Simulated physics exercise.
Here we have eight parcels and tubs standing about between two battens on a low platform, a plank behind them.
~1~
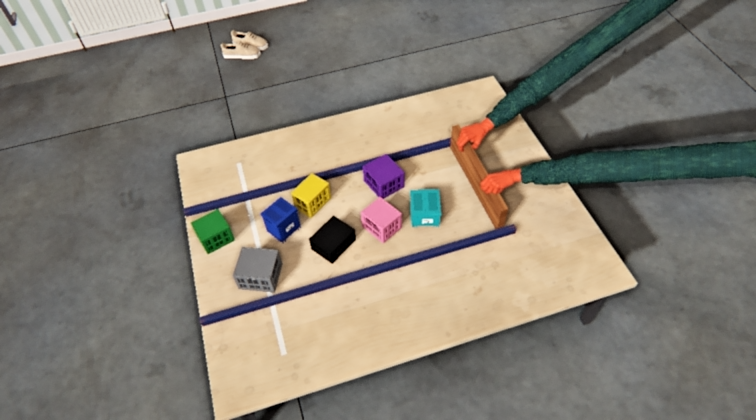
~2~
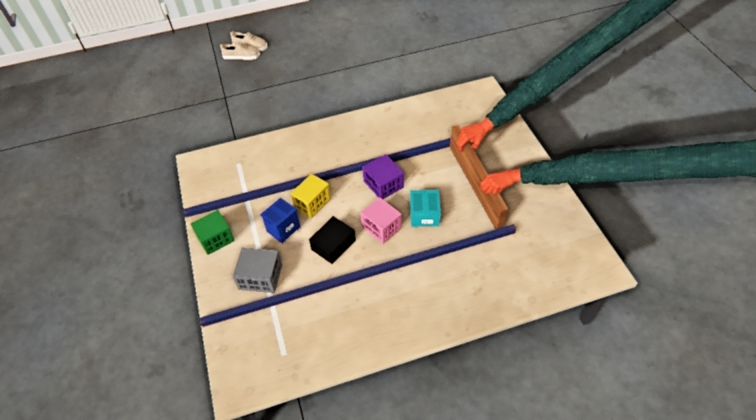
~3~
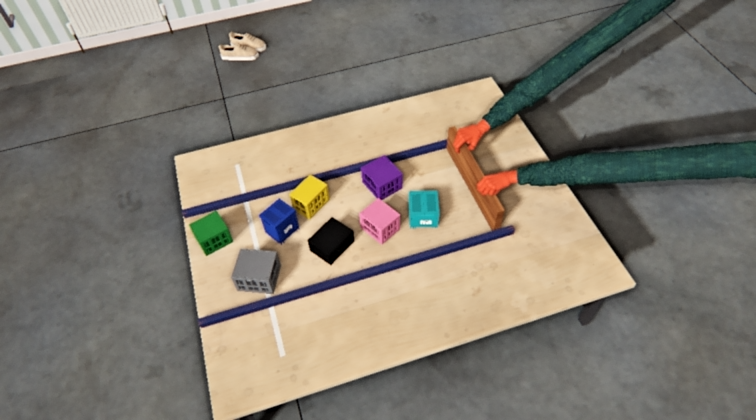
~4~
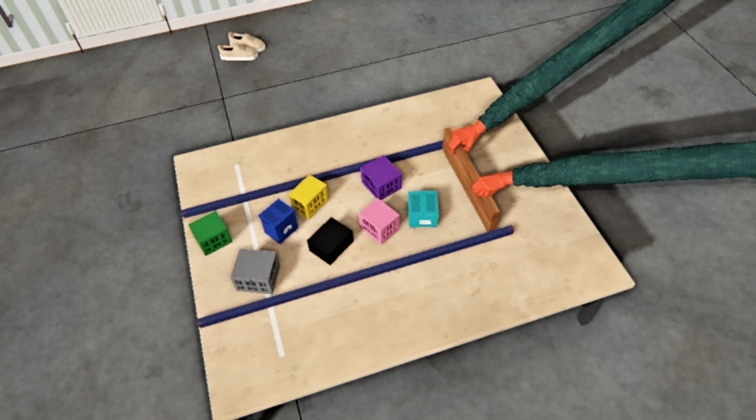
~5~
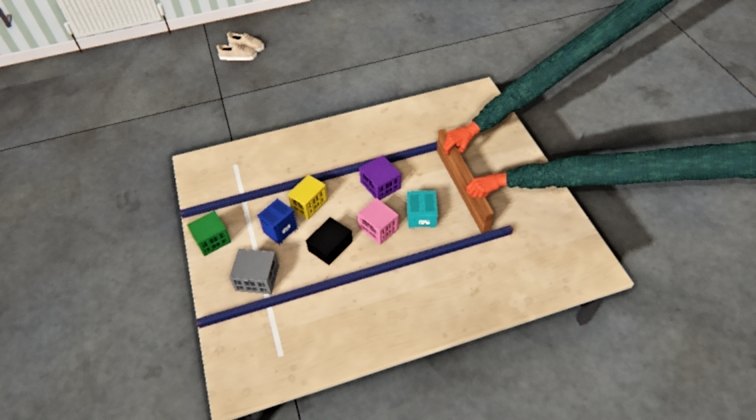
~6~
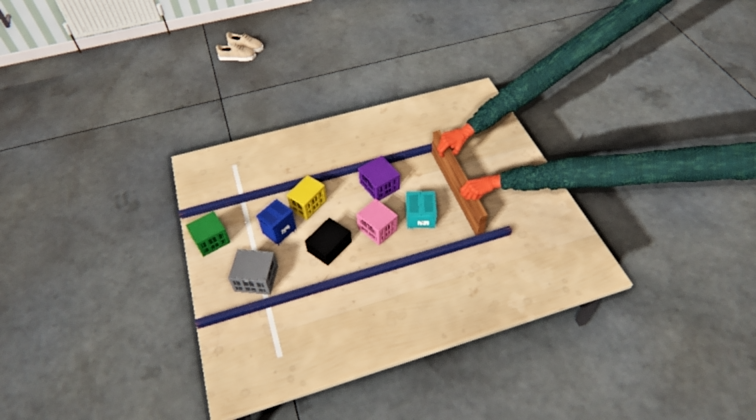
The video shows eight colored crates and boxes standing between two blue battens on a low wooden platform, while gloved hands in green sleeves slide a brown plank slightly left toward them; the crates stay essentially still.
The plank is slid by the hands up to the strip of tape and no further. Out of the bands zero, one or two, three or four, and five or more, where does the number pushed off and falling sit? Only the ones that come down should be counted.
It sits at three or four.
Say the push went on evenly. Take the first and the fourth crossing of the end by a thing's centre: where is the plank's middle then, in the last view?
At (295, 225) for the first, at (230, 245) for the fourth.
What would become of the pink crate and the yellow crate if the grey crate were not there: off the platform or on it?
In that case the pink crate remains in place while the yellow crate remains in place.
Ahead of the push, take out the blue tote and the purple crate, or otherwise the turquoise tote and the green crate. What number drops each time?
Counts - first: 2, second: 1.
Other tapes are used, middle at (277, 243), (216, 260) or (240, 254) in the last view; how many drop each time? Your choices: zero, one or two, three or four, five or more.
Place one: Either one or two; place two: Five or over; place three: 3 or 4.
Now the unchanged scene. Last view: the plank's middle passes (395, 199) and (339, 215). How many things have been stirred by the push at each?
At that stage 4; at the next, 7.
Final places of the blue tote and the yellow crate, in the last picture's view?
Blue tote: (200, 248); yellow crate: (202, 219).
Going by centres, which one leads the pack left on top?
It is the blue tote.
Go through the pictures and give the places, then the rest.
In the first frame, green crate (213, 232); grey crate (258, 270); blue tote (281, 221); plank (477, 176); tape (259, 247).
In the second frame, grey crate (258, 270); plank (477, 176).
In the third frame, blue tote (280, 222); yellow crate (310, 197).
In the fourth frame, green crate (211, 233); black crate (331, 241).
In the fifth frame, grey crate (255, 271); purple crate (380, 178).
In the sixth frame, green crate (208, 234); grey crate (254, 272); blue tote (277, 223); plank (457, 182); tape (254, 249).
Early on, none off yet; green crate at rest near (208, 234); grey crate at rest near (254, 272); blue tote at rest near (277, 223).
A while later, none off yet; green crate at rest near (208, 234); grey crate travelled a little near (240, 277); blue tote travelled a little near (271, 222).
Further along, none off yet; green crate travelled a little near (199, 239); grey crate travelled well along near (189, 299); blue tote travelled well along near (231, 236).
Finally, the number that fall off is three or four; lost, black crate, grey crate and green crate.
